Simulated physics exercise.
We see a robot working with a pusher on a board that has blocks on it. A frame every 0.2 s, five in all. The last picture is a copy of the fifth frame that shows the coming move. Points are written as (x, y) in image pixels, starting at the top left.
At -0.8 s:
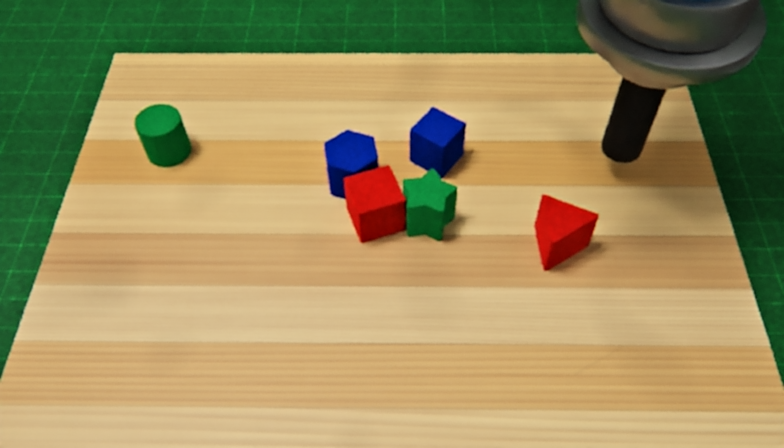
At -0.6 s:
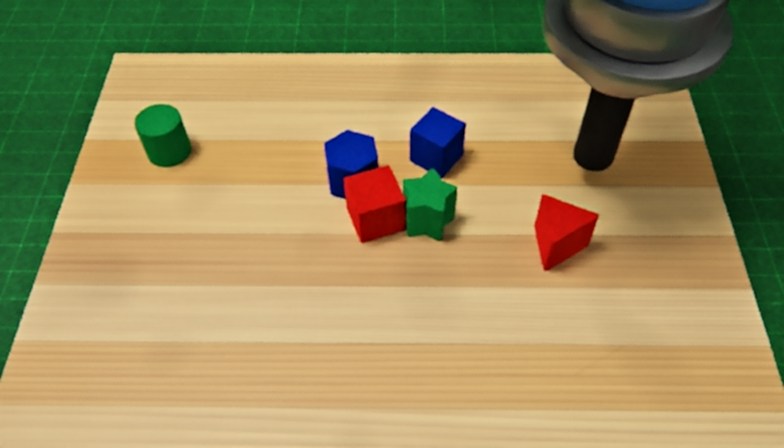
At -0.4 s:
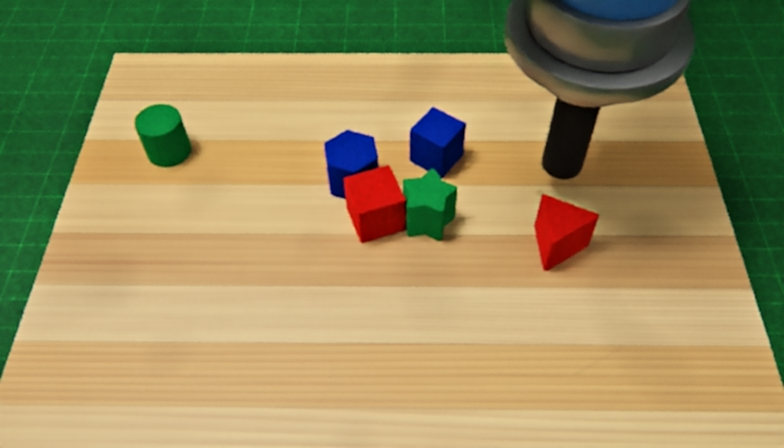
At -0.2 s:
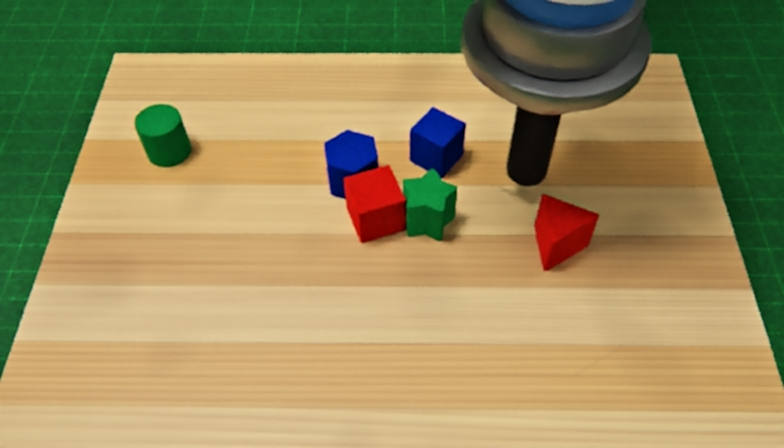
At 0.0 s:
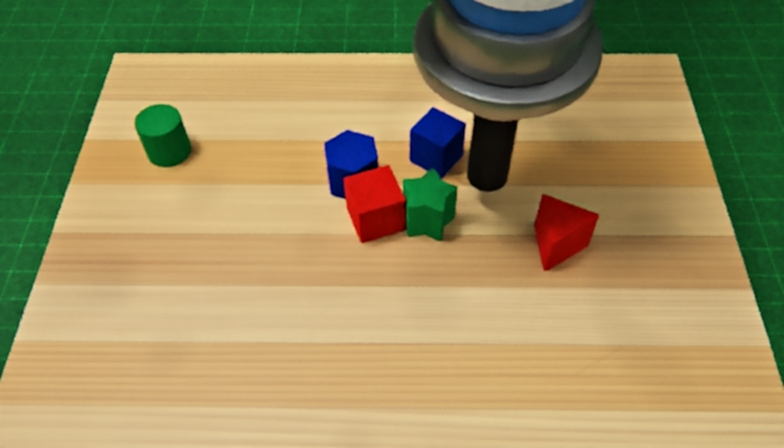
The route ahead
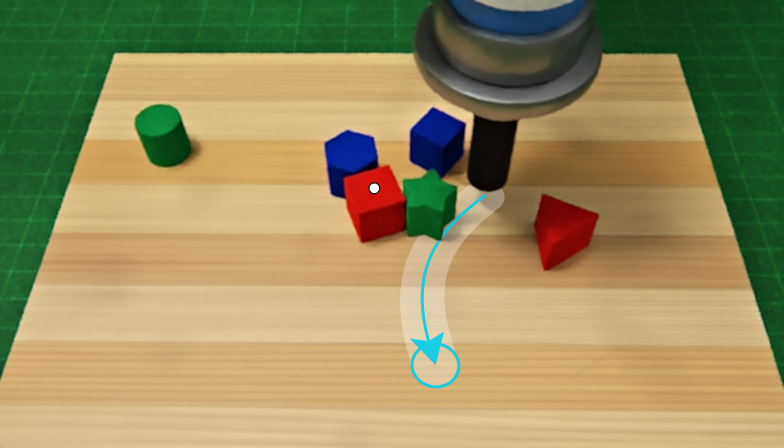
A robot's black pusher starts at the upper right of a wooden board and glides left, drifting slightly downward, passing above the red triangular block. It comes close to the right side of the blue cube and green star, near a red cube, while all the blocks stay still.
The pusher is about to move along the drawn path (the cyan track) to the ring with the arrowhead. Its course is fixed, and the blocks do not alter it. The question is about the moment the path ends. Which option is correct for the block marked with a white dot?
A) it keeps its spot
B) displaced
B: Displaced.
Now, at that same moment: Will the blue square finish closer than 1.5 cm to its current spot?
Yes, it checks out.
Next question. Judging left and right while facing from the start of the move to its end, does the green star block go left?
No, that is not what happens.
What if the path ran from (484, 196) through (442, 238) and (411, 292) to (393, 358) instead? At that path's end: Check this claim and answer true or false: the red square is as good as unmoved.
The statement is incorrect.
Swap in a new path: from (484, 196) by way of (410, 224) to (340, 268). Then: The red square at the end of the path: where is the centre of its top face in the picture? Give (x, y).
Put as a pixel place, it's (325, 197).
The line goes from (484, 196) over (441, 238) and (422, 296) to (435, 365); the dot is on the red square.
What follows on the original path. One third of the way, pusher (442, 220); red square (357, 192), turned 30° clockwise; green star block (400, 216), turned 30° clockwise.
Two thirds of the way, pusher (423, 280); red square (356, 192), turned 35° clockwise; green star block (384, 232), turned 65° clockwise.
At the end, pusher (437, 349); red square (356, 192), turned 35° clockwise; green star block (384, 232), turned 65° clockwise; blue square unmoved.
